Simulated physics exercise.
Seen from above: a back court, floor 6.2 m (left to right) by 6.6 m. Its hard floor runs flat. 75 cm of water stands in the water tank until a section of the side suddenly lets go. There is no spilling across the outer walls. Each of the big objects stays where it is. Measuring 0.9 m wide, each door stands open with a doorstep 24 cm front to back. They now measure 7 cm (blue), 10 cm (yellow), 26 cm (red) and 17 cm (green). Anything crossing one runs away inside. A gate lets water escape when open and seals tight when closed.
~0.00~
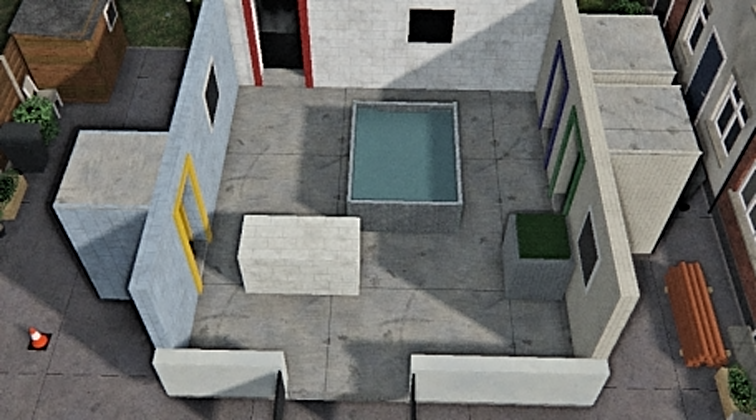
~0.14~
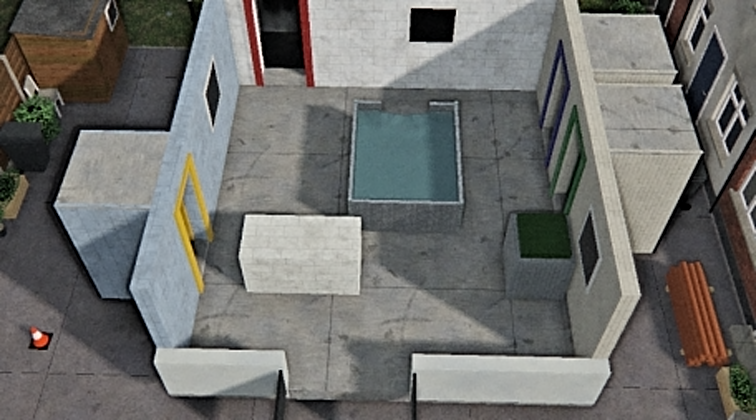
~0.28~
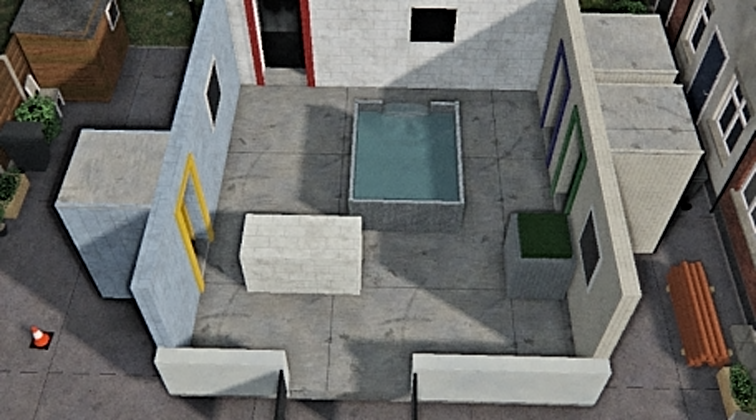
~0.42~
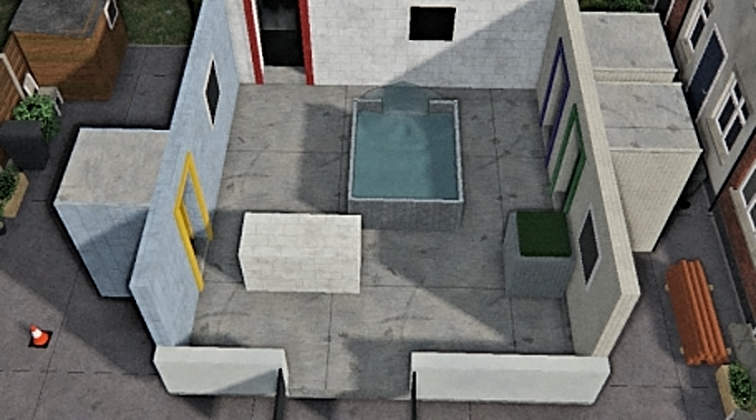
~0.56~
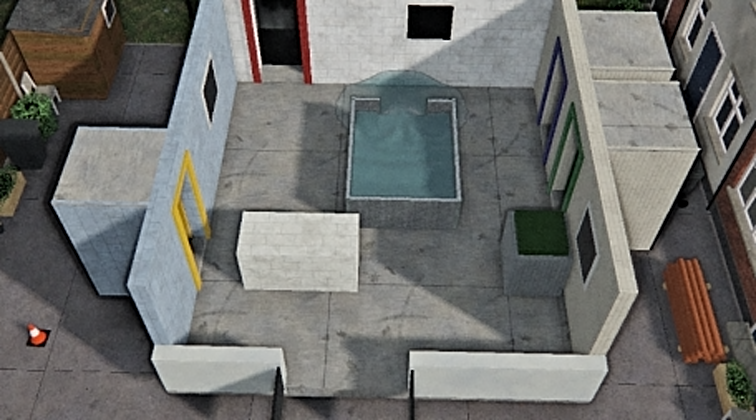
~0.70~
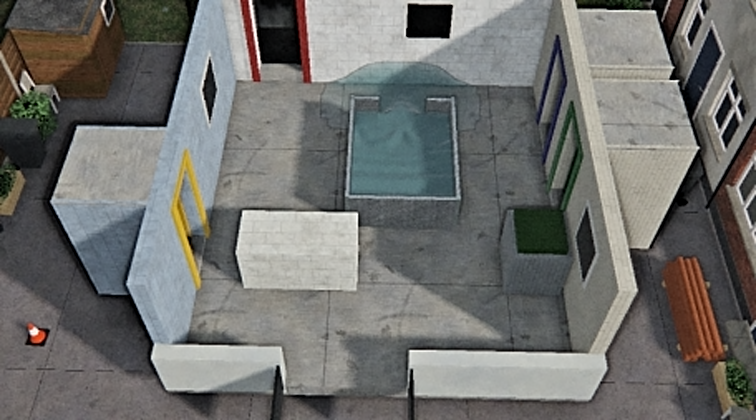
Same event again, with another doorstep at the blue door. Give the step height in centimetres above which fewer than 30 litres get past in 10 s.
12 cm.
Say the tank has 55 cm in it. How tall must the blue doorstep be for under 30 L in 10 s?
8.0 cm.
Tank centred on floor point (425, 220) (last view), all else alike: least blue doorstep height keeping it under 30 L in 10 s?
It must be around 10.0 cm tall.
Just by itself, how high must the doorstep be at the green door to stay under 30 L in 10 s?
Roughly 9.0 cm at the green door.
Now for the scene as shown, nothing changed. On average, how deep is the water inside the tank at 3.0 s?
I'd put it near 39 cm.
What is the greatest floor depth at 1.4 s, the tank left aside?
Up to some 51 centimetres, I'd say.
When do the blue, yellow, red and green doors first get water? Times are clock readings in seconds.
Front arrival: Blue 1.8 seconds, yellow 3.0 seconds, red 1.0 seconds, green 2.4 seconds.
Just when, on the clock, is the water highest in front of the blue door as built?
At about 2.4 s.
After 1.4 s water covers 15 % of the floor, deepest (51 cm) near (401, 87); it has not reached the blue door.
After 3.0 s water covers 40 % of the floor, deepest (33 cm) near (401, 87); 15 cm at the blue door, 27 litres in over its 7 cm doorstep.
After 10.0 s water covers 100 % of the floor, deepest (14 cm) near (532, 96); 7 cm at the blue door, 99 litres in over its 7 cm doorstep.
At the blue door as built, the water arrived by 1.8 s and peaked near 16 cm at 2.4 s.
With a doorstep of 10 cm, 51 litres would have come in within the 10 s; with 13.5 cm, 20 litres. So under 30 litres takes about 12 cm.
